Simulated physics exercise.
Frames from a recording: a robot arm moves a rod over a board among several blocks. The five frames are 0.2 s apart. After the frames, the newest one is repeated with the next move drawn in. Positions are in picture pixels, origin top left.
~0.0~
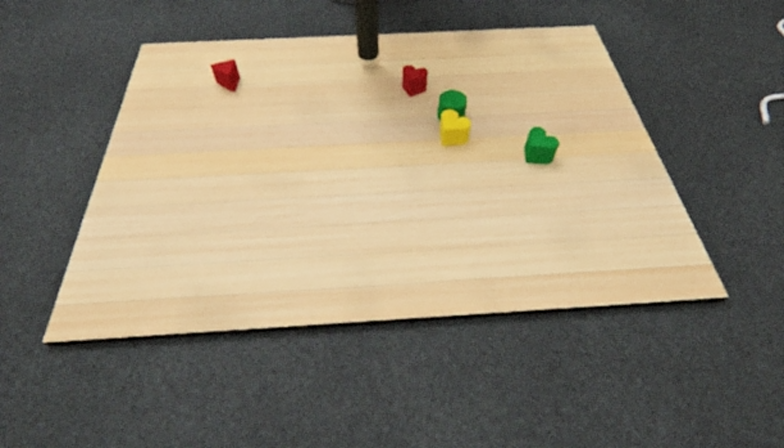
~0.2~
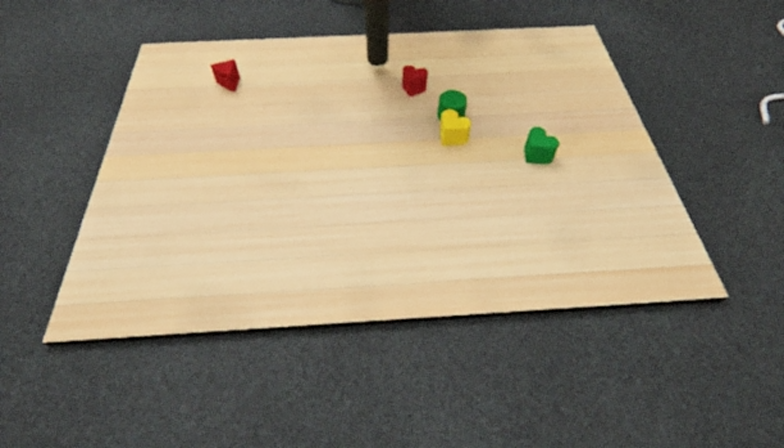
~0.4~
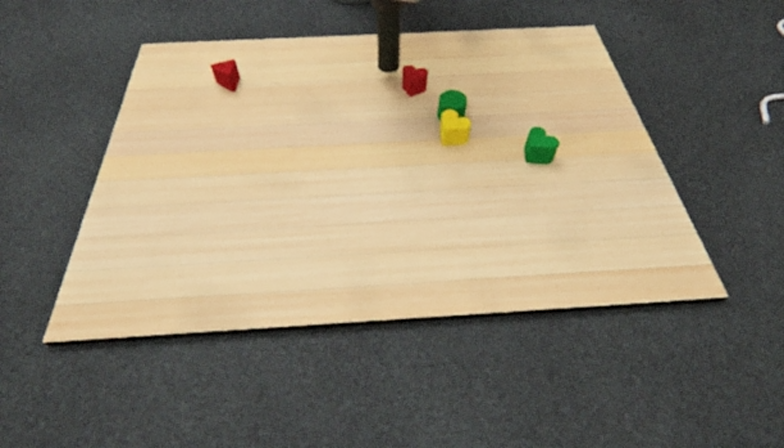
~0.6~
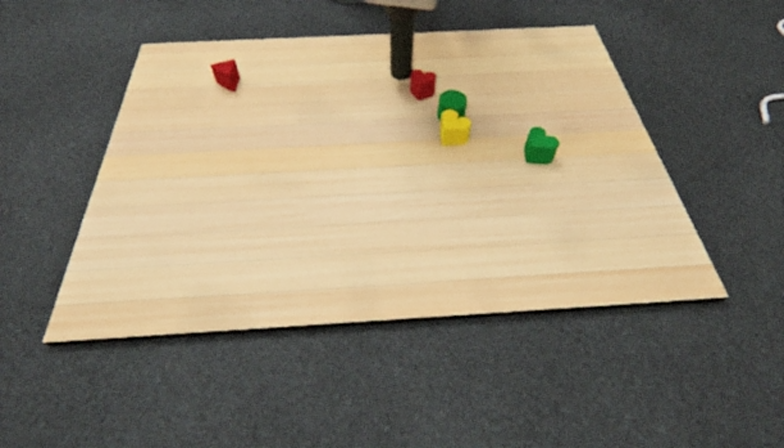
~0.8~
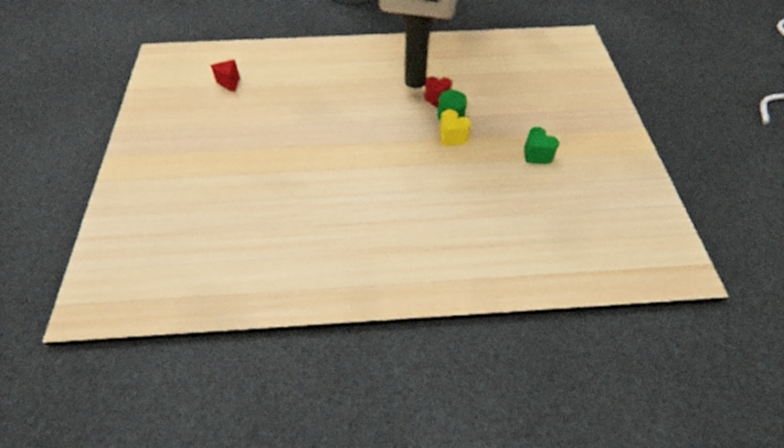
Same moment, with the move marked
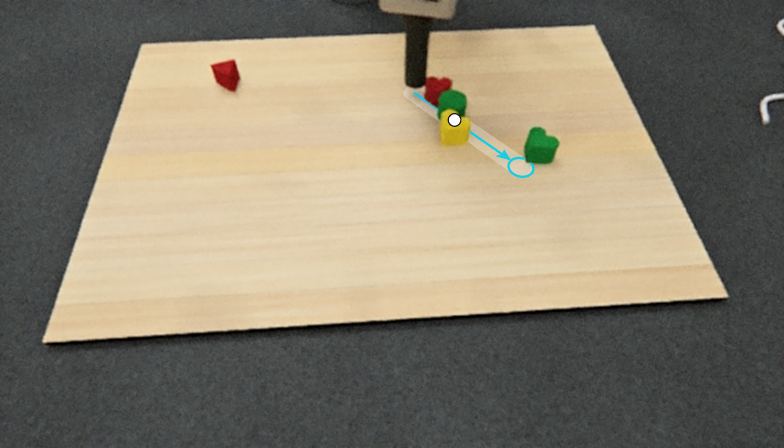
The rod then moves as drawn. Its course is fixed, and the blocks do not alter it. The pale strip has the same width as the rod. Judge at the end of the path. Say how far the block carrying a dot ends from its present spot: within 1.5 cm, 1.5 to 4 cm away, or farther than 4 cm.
That one ends up 1.5 to 4 cm from where it is now.
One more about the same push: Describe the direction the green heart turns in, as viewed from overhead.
Rotation: Clockwise.
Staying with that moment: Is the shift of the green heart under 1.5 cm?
Yes, I think so.
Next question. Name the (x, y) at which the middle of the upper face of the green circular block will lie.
I predict (524, 124).
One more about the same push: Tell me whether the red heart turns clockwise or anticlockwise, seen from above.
Looking down, my answer is that the red heart rotates anticlockwise.
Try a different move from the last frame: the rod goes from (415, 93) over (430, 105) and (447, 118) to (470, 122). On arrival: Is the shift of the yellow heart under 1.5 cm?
That would be a yes.
The drawn path runs from (415, 93) directly to (521, 167); the dot is on the yellow heart.
The first path, step by step. One third of the way, rod at (449, 105); red heart at (468, 89), turned 90° anticlockwise; green circular block at (474, 107); yellow heart at (456, 122).
Two thirds of the way, rod at (486, 130); red heart at (468, 89), turned 100° anticlockwise; green circular block at (513, 121); yellow heart at (461, 134), turned 55° clockwise.
At the end, rod at (524, 157); red heart at (468, 89), turned 100° anticlockwise; green circular block at (524, 124); yellow heart at (461, 134), turned 55° clockwise; green heart at (548, 137), turned 30° clockwise.
